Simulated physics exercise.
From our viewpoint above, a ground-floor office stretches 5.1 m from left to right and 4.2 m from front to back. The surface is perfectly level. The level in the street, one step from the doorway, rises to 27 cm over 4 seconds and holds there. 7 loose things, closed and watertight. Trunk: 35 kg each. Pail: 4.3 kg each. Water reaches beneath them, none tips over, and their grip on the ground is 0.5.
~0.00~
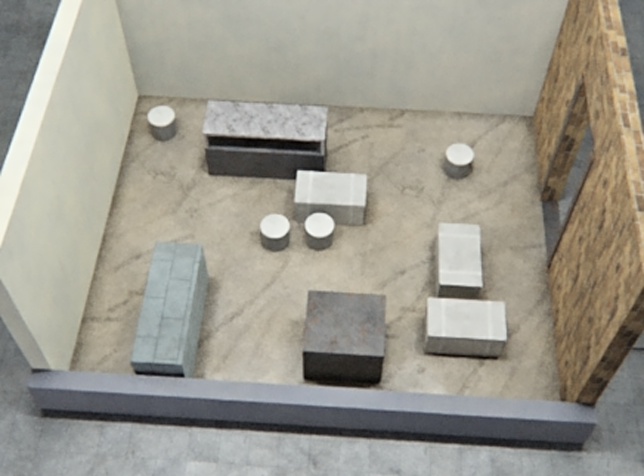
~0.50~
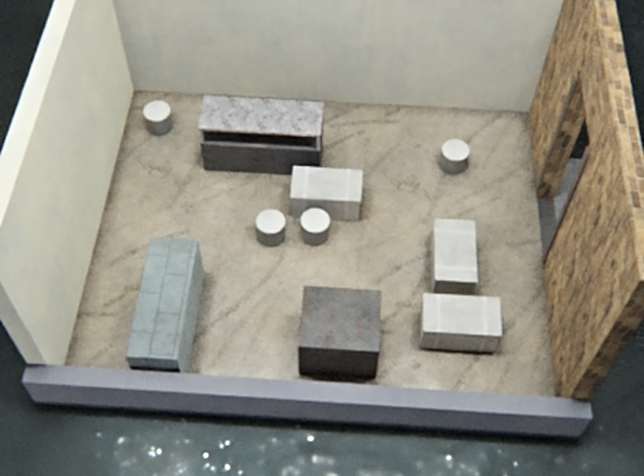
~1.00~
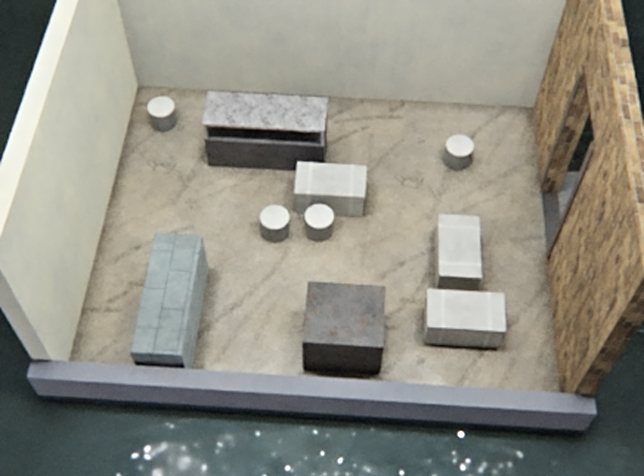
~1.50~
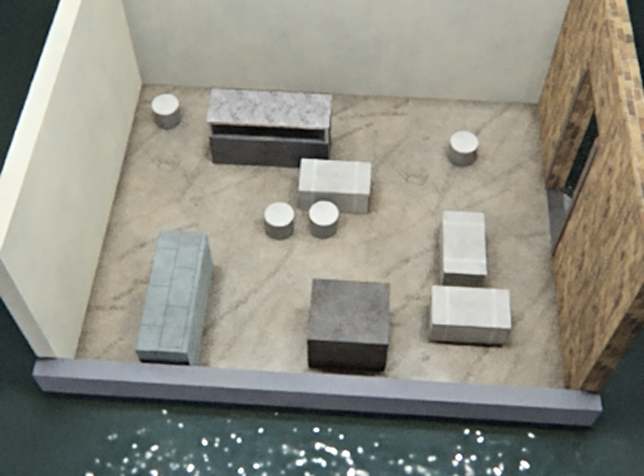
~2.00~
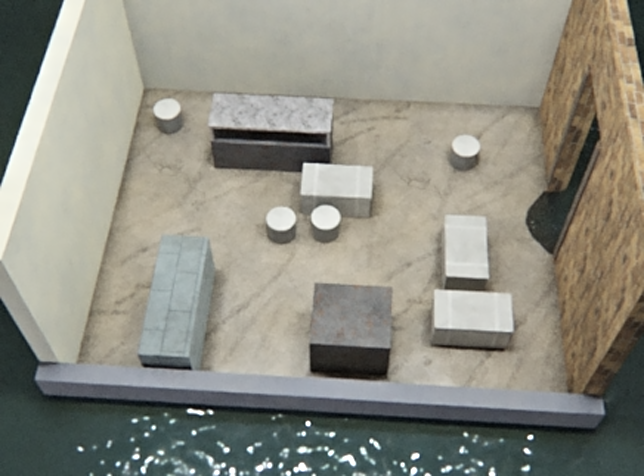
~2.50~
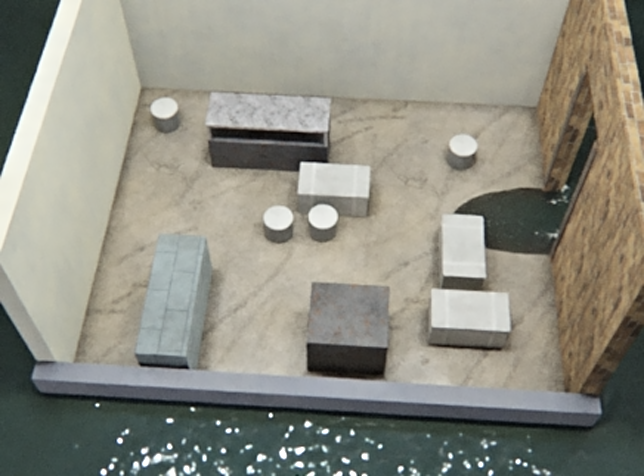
Dark water appears around the outside of a roofless room with cream walls and a brick wall on the right, seen from above, then slips through the doorway and spreads in a rounded patch across the beige floor. Grey and white blocks, a pale blue-green block at left and four small pale cylinders stand about. None of them shifts, while the view wavers slightly.
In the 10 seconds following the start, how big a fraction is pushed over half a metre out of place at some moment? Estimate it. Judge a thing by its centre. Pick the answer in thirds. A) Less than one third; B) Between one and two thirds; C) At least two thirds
Option C: At least two thirds.
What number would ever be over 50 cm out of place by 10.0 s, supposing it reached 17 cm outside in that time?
You'd get 1 in that case.
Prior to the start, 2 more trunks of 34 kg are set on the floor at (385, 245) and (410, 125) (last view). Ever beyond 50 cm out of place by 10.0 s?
Note: Item 1 above threshold; item 2 below threshold.
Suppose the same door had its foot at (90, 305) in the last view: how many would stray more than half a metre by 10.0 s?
So the tally would be 2.
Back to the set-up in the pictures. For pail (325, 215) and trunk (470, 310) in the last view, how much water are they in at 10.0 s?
Depths: Near 8 cm, then near 4 cm.
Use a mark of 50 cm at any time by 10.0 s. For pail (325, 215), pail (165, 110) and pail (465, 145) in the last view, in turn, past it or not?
Beyond, beyond, beyond.
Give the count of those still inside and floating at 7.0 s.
Just then, the number is 1.
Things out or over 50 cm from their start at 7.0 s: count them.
I make it 3.
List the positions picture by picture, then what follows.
The first picture shows a trunk at (467, 319) rests on the ground; a trunk at (460, 254) rests on the ground; 0.0 m2 under water; 0 of 7 have shifted.
The second picture shows a trunk at (462, 314), on the bottom; a trunk at (455, 249) rests on the ground; water covers 0.0 m2; 0 of 7 have shifted.
The third picture shows a trunk at (466, 310) rests on the ground; a trunk at (460, 245), on the bottom; water covers 0.0 m2; 0 of 7 have shifted.
The fourth picture shows a trunk at (471, 307), on the bottom; a trunk at (464, 242) rests on the ground; 0.0 m2 under water; 0 of 7 have shifted.
The fifth picture shows a trunk at (473, 310) rests on the ground; a trunk at (466, 246) rests on the ground; 0.1 m2 under water; 0 of 7 have shifted.
The sixth picture shows a trunk at (470, 310), on the bottom; a trunk at (463, 245) rests on the ground; 0.7 m2 under water; 0 of 7 have shifted.
After 3.5 s 0 of 7 are over 50 cm from their spots; 0 afloat.
After 4.5 s 0 of 7 are over 50 cm from their spots; 0 afloat.
After 7.0 s 3 of 7 are over 50 cm from their spots; 1 afloat.
After 10.0 s 6 of 7 are over 50 cm from their spots, and 6 have been at some point; 4 afloat.
